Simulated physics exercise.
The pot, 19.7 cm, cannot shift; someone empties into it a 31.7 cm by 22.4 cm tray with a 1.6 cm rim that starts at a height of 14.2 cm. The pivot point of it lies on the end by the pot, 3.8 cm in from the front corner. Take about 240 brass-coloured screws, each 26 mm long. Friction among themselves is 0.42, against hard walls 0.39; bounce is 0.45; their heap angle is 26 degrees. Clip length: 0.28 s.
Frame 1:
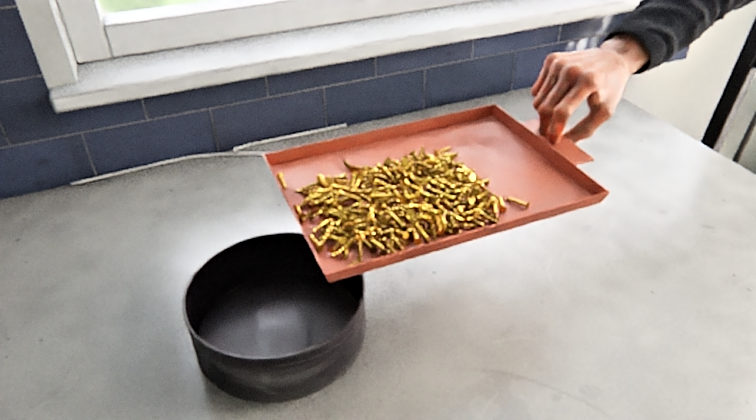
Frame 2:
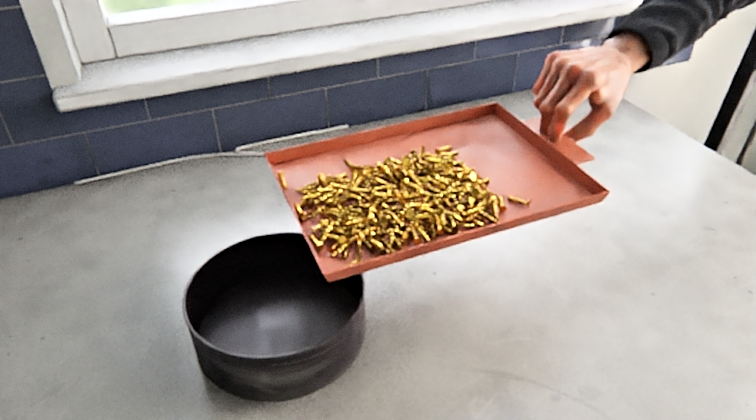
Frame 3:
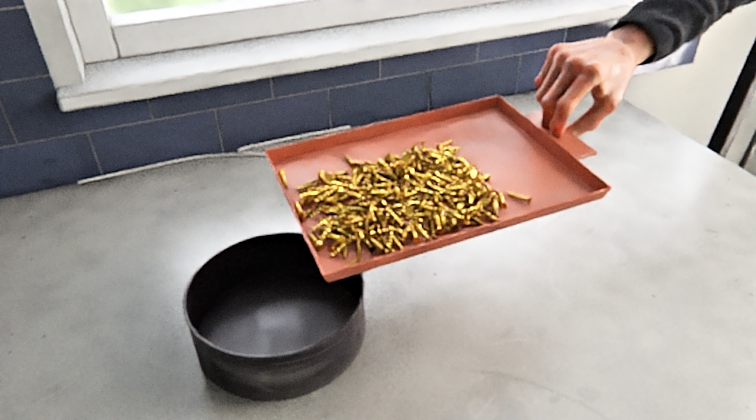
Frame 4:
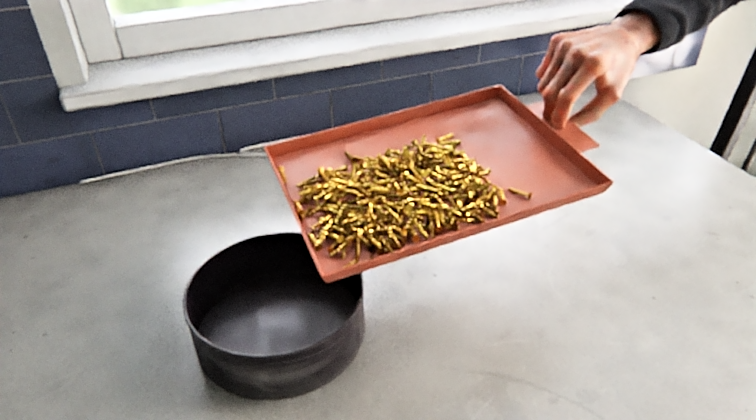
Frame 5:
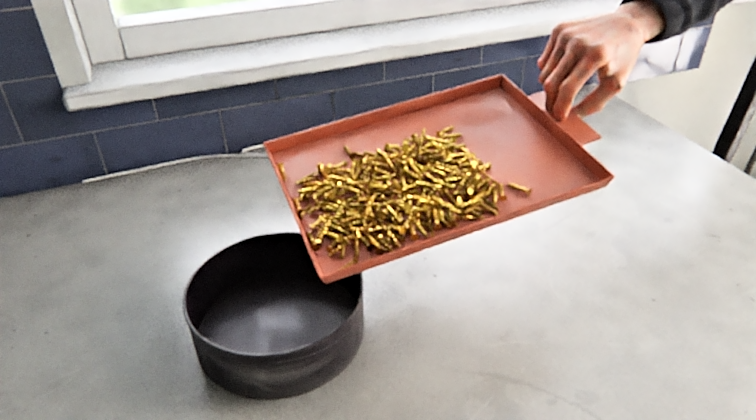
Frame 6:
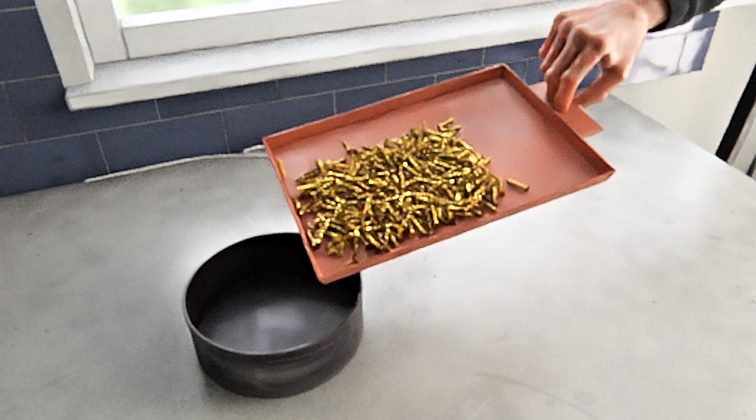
The clip shows a hand holding a reddish tray of small brass-coloured pieces above a grey surface beside a dark round pot, slowly raising the tray's right end so it tilts slightly down toward the left, while the pieces stay heaped.
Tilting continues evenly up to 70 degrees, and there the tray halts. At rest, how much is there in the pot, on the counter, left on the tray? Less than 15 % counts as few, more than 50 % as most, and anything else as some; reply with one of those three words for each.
Here it is: Pot: Some, counter: Most, left on the tray: Few.
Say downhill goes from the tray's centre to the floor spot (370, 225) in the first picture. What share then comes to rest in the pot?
Roughly 60 % of the pieces.
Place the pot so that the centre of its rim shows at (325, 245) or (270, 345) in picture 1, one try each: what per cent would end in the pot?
Estimates: 0 in a hundred and 85 in a hundred.
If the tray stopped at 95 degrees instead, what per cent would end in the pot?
Roughly 30 %.
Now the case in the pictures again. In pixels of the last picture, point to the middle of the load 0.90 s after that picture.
Near pixel (343, 232).
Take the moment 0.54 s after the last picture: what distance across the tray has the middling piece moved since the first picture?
It has moved some 4 cm from its start.
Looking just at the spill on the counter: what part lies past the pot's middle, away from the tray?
About 40 %.
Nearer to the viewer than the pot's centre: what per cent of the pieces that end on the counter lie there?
Share: Some 100 %.
Then, 0.54 s after the last picture, tilt 39 degrees; the tray holds 100 %, the pot 0 %.
Then, 0.90 s after the last picture, tilt 58 degrees; the tray holds 95 %, the pot 0 %.
Then, 1.34 s after the last picture, tilt 70 degrees; the tray holds 10 %, the pot 25 %.
In the end, pot 30 %, counter 65 %, tray 0 %.
